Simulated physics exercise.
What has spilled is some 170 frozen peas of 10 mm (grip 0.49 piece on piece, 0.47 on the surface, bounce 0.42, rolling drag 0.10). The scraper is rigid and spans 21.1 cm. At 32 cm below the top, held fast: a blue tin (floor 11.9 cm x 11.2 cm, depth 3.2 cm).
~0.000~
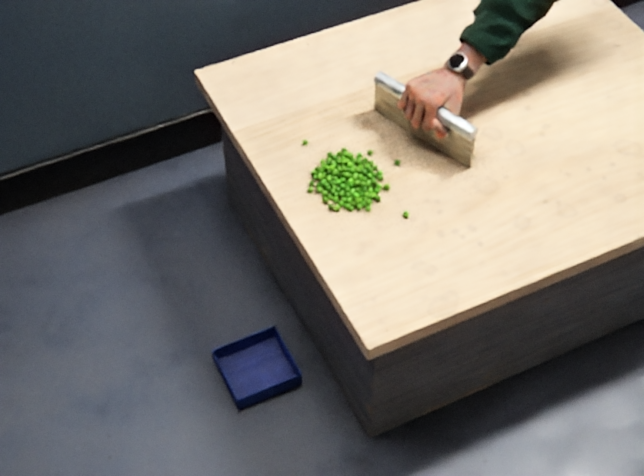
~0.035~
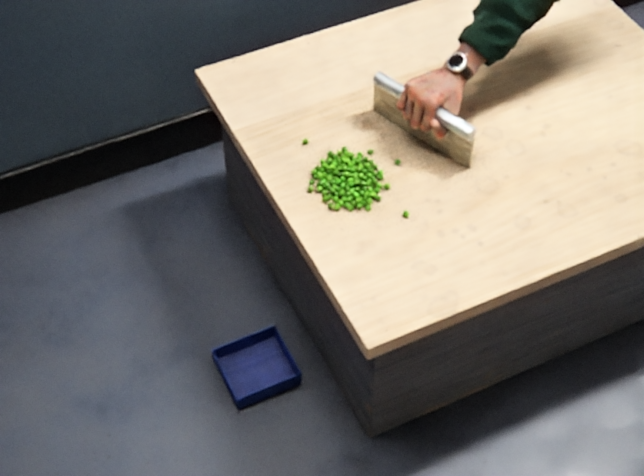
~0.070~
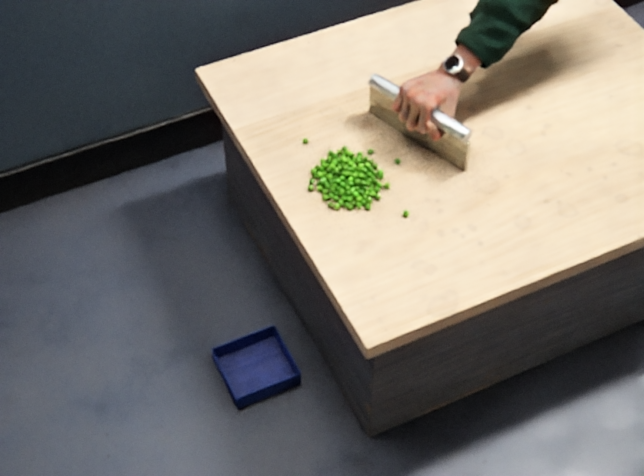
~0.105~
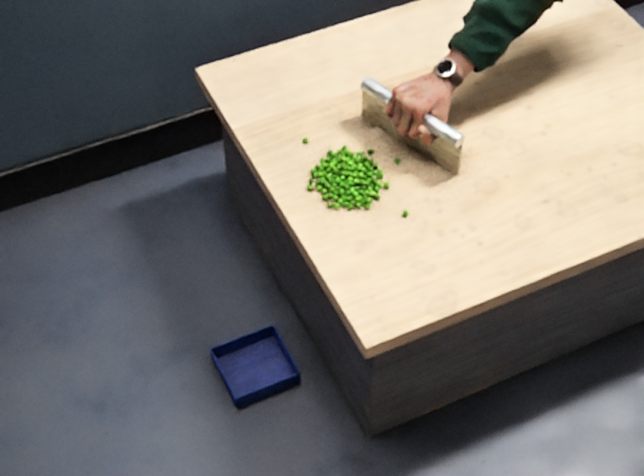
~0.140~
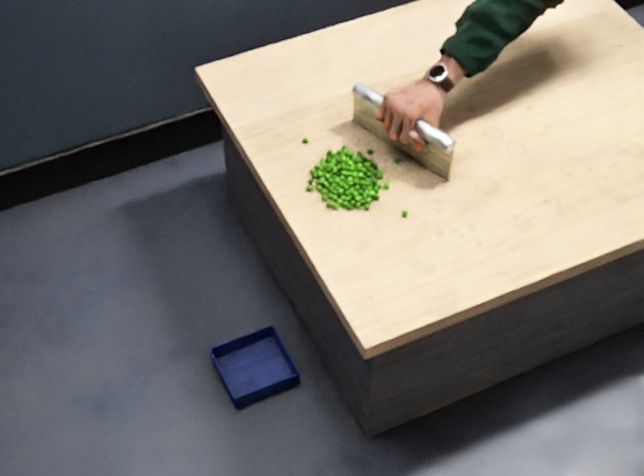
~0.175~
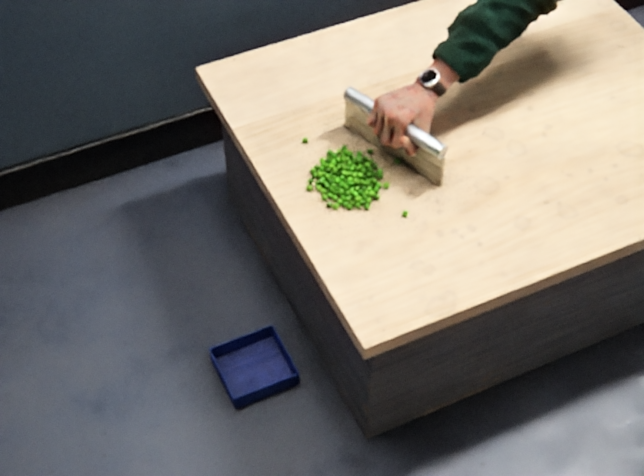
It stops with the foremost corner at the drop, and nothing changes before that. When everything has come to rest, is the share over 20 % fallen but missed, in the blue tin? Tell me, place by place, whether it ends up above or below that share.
Place by place: Fallen but missed, above the mark; blue tin, above the mark.
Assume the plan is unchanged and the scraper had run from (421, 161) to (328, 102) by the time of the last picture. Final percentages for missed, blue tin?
At rest, 55 % misses and the blue tin ends with 30 %.
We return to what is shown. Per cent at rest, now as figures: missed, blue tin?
45 per cent is missed, while the blue tin ends with 35 per cent.
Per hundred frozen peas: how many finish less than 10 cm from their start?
My estimate is some 0 percent.
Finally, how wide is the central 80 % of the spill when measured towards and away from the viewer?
Estimated band: Near 28 cm.
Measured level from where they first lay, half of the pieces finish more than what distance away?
Around 24 cm, measured level.
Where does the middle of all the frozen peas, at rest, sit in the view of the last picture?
Centre point: Approx. (253, 368) px.
Then, at 0.38 s, scraper 18 cm from its start, spill 15 cm wide; still on top 100 %.
Then, at 0.58 s, scraper 25 cm from its start, spill 20 cm wide; off the edge, not caught 35 %, still on top 65 %.
After 0.76 s, scraper 25 cm from its start, spill 24 cm wide; blue tin 20 %, off the edge, not caught 55 %, still on top 30 %.
At rest (2.2 s), blue tin 35 %, fallen but missed 45 %, still on top 20 %.
